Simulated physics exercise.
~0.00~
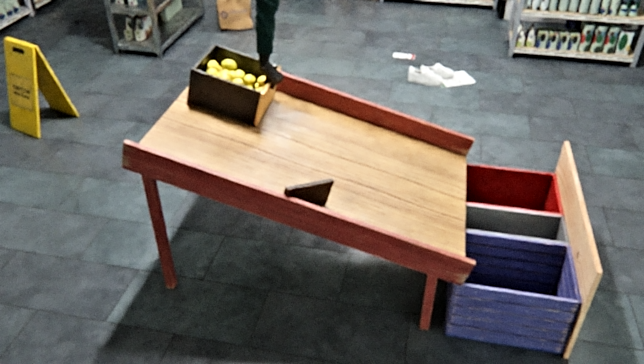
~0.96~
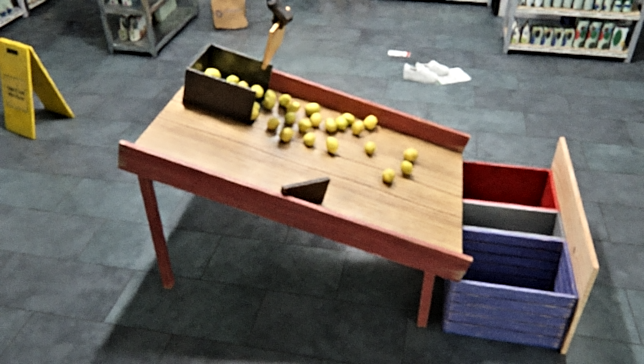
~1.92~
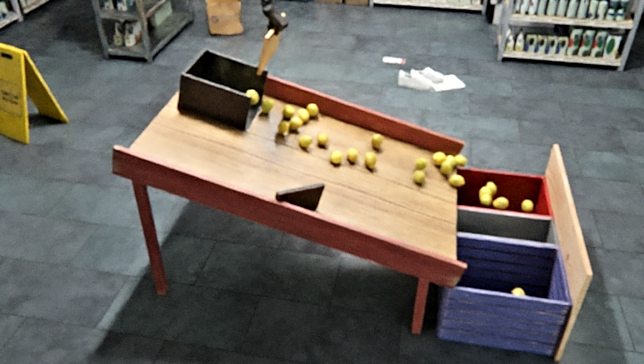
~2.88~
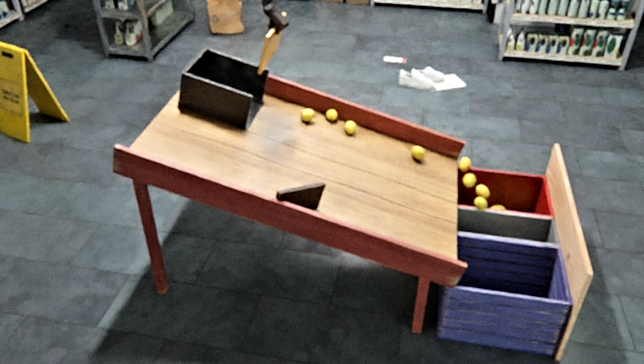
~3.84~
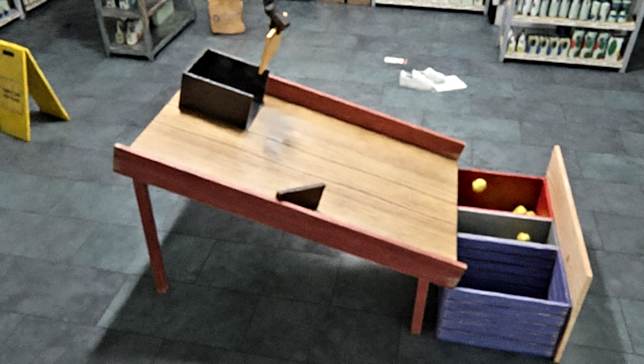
Shop floor with a sloping sorting table, yellow-green balls spilling from a black pen as its gate lifts, most landing in the red bin.
